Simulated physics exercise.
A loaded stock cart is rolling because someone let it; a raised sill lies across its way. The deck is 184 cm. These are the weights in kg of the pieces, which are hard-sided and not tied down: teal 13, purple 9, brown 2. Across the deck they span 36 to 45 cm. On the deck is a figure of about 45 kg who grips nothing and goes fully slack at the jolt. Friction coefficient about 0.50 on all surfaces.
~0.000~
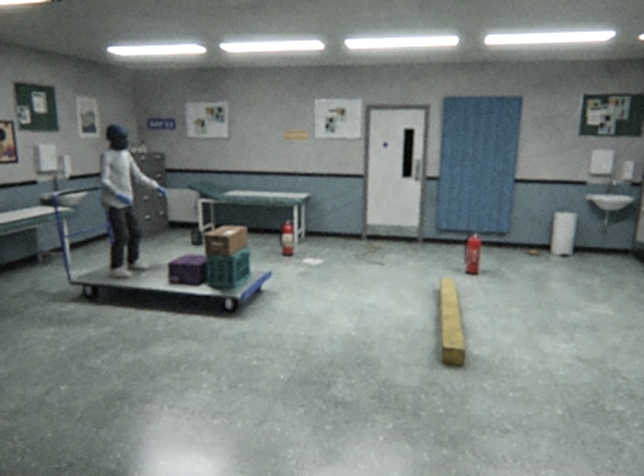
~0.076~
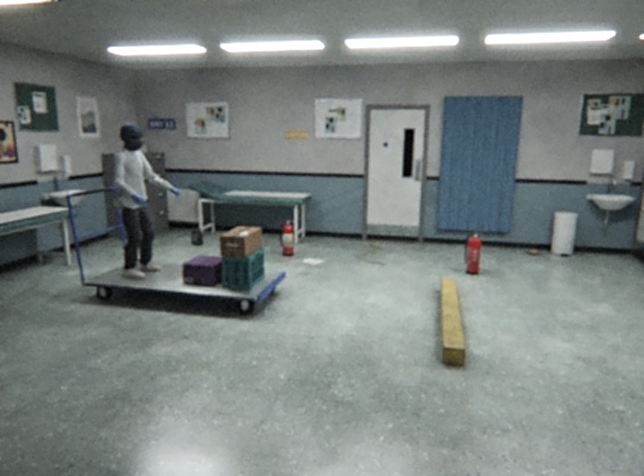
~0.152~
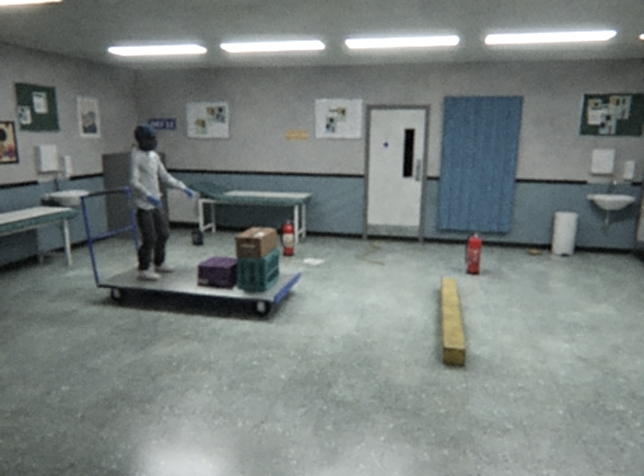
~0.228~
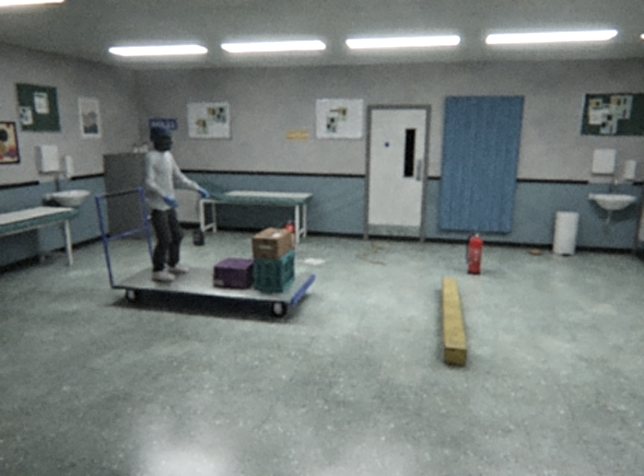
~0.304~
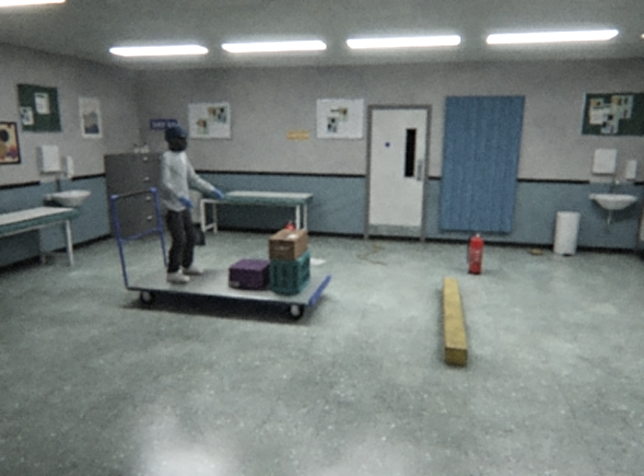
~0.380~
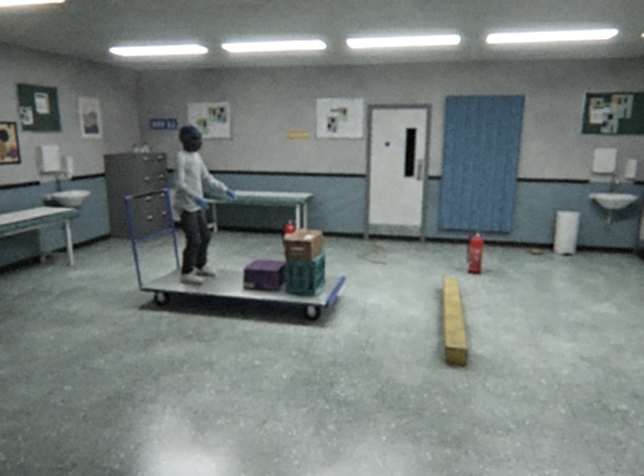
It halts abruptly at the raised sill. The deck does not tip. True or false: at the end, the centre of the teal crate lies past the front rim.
False.
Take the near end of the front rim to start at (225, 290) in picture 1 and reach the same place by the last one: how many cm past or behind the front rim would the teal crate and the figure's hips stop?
In that case teal 30 past, hips 30 past.
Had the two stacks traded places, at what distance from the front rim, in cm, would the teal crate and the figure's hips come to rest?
Teal 50 behind, hips 70 behind.
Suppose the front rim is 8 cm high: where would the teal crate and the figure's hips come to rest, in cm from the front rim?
Teal 20 behind, hips 50 behind.
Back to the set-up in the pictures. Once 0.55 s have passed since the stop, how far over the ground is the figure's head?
At that moment it's around 90 cm off the ground.
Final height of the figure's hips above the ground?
About 50 cm above the ground.
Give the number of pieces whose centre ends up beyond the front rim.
1 of them.
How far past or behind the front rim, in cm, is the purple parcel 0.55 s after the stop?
About 50 cm behind the rim.
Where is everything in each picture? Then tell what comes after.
Teal crate (229, 266), purple parcel (192, 269), rim corner (242, 297); 0 cm covered, 186 to go, in the first picture.
Teal crate (244, 267), purple parcel (206, 270), rim corner (258, 298); 16 cm covered, 170 to go, in the second picture.
Teal crate (259, 268), purple parcel (221, 271), rim corner (275, 300); 31 cm covered, 155 to go, in the third picture.
Teal crate (275, 269), purple parcel (236, 272), rim corner (293, 301); 47 cm covered, 139 to go, in the fourth picture.
Teal crate (291, 271), purple parcel (251, 273), rim corner (310, 303); 62 cm covered, 124 to go, in the fifth picture.
Teal crate (306, 271), purple parcel (266, 274), rim corner (327, 304); 78 cm covered, 108 to go. Speed about 2.0 m/s, in the sixth picture.
After 0.91 s the deck stops.
After 1.16 s the teal crate is 13 cm behind the rim, tilted 15°, near (441, 278) in the last picture's view.
After 1.46 s the teal crate is 17 cm behind the rim, tilted 0°, near (436, 281) in the last picture's view.
After 1.91 s the teal crate is 18 cm behind the rim, tilted 0°, near (436, 281) in the last picture's view.
When all is still (2.5 s), past the rim, brown parcel; behind it, teal crate, purple parcel and the figure's hips.
